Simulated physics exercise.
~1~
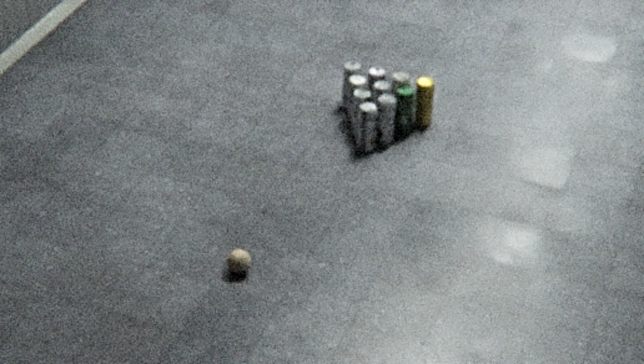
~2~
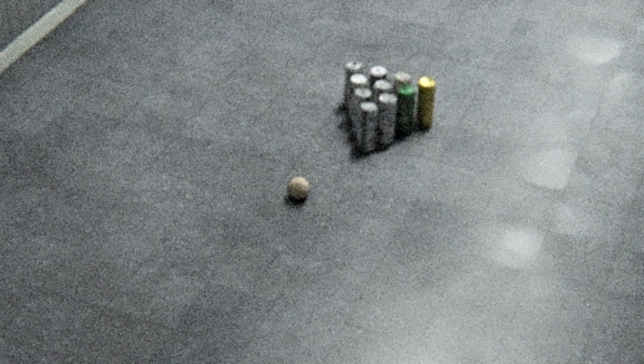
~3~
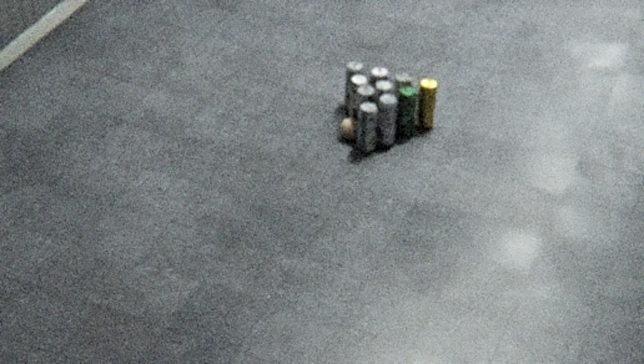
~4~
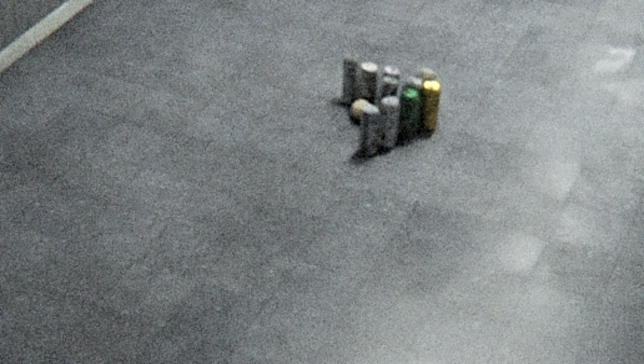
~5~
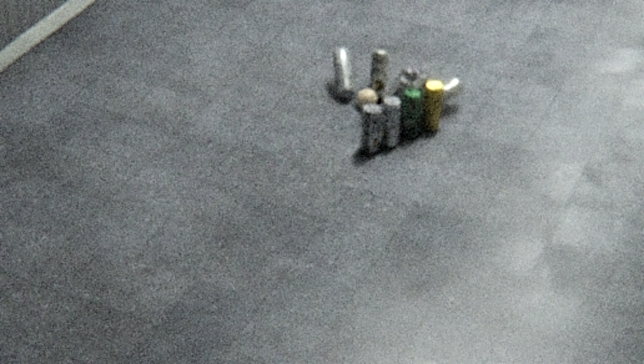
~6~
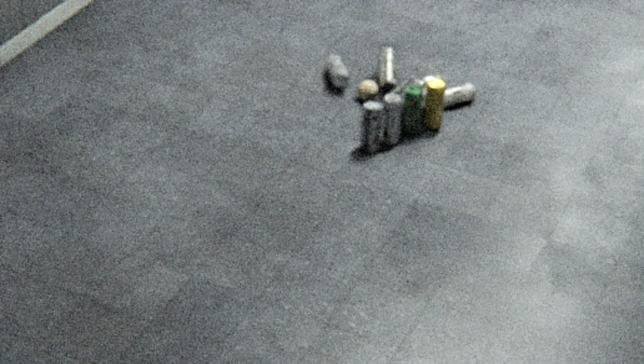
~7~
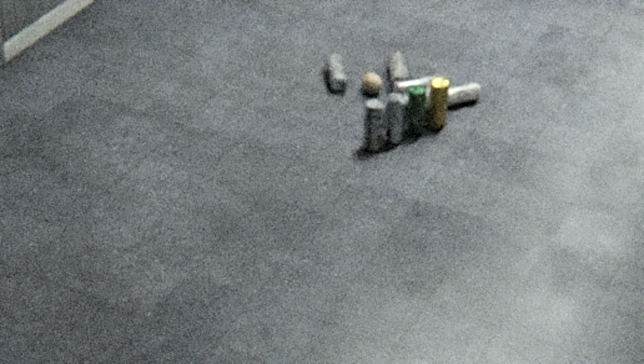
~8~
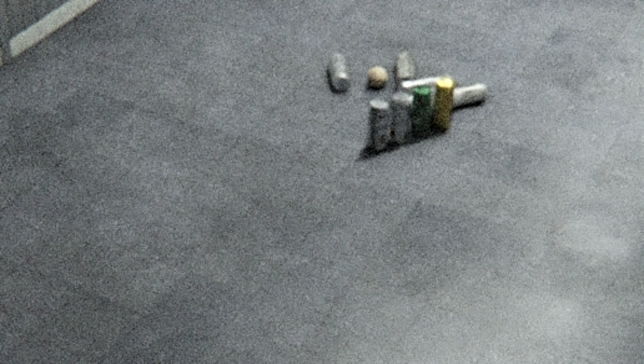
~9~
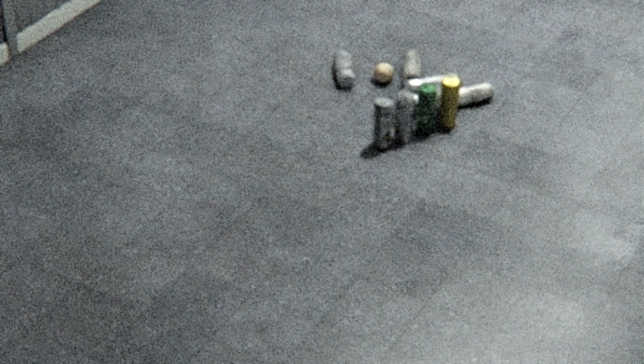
In the video, a wooden ball rolls across a grey floor into a wedge of upright tubes, knocking several at the back and left onto their sides, while the green and yellow tubes stay standing beside two grey ones and the ball rolls slowly away behind them.
